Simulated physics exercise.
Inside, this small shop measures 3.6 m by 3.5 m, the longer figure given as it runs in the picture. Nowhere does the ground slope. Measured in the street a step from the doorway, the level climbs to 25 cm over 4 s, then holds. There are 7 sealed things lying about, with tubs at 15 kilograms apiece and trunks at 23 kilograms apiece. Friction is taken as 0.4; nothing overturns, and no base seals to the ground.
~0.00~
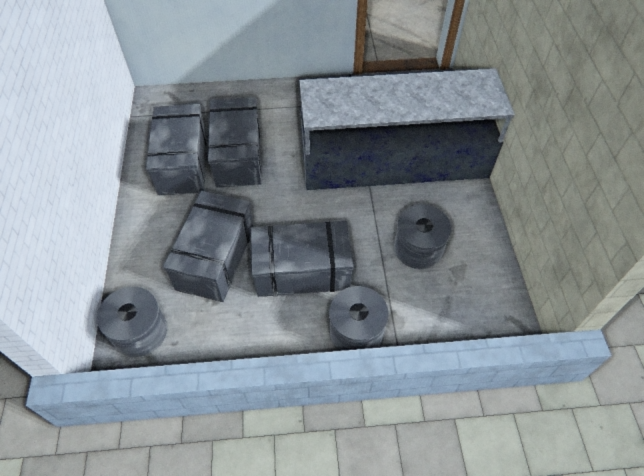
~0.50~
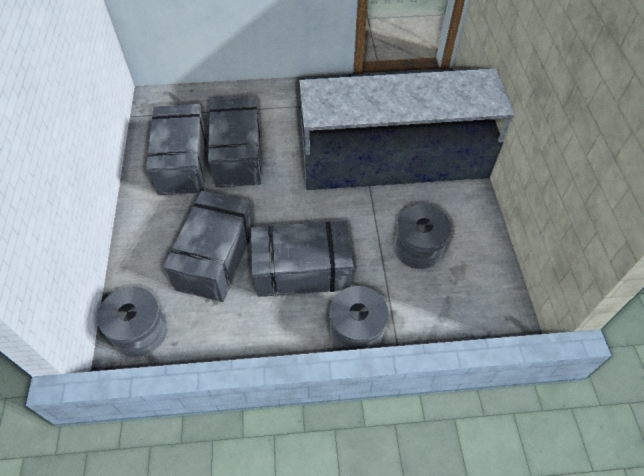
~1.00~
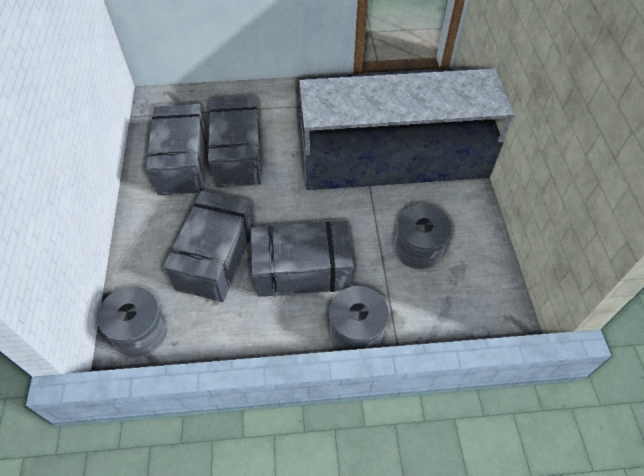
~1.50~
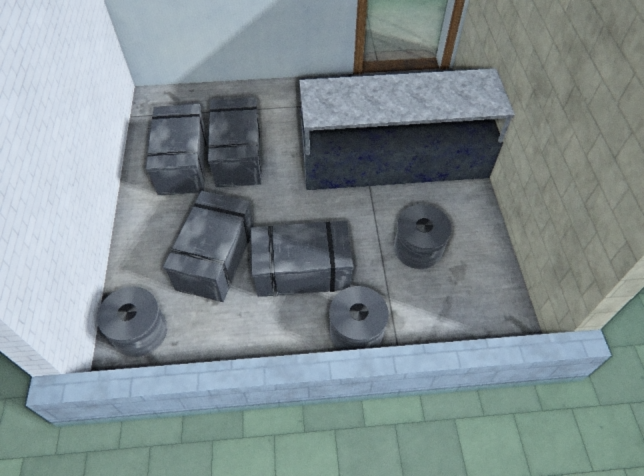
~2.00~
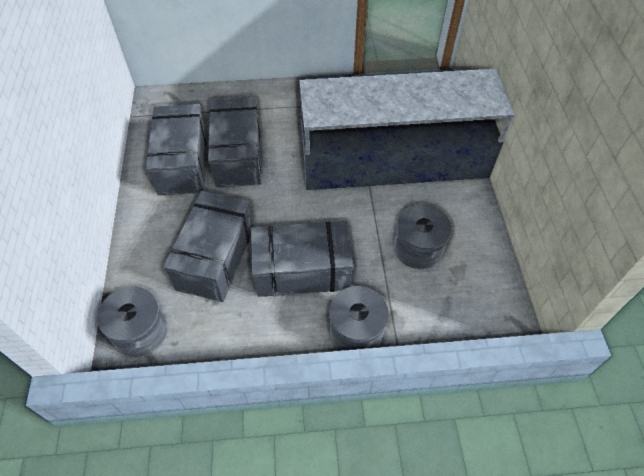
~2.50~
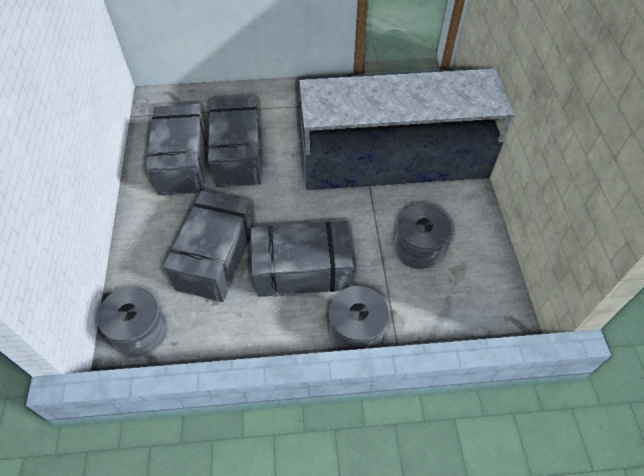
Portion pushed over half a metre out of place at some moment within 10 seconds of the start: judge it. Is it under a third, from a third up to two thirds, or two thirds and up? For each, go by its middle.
I would say from a third up to two thirds.
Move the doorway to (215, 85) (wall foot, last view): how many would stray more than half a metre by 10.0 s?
Result: 7 of them.
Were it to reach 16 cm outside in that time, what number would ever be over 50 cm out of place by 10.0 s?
Then the count would be 0.
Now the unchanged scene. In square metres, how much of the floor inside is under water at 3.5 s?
Wet: Near 1.5 m2.
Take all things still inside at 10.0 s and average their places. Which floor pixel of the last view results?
Centre of the remaining things: Roughly (302, 290).
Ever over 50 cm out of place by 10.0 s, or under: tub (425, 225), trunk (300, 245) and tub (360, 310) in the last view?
Taking them in that order, the first is within the limit, the second within the limit and the third within the limit.
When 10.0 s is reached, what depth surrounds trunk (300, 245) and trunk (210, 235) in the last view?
About 6 and 9 cm.
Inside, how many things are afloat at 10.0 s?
Count at that moment: 3.
After 3.5 s 0 of 7 are over 50 cm from their spots; 0 afloat.
After 4.5 s 0 of 7 are over 50 cm from their spots; 0 afloat.
After 7.0 s 0 of 7 are over 50 cm from their spots; 0 afloat.
After 10.0 s 4 of 7 are over 50 cm from their spots, and 4 have been at some point; 3 afloat.
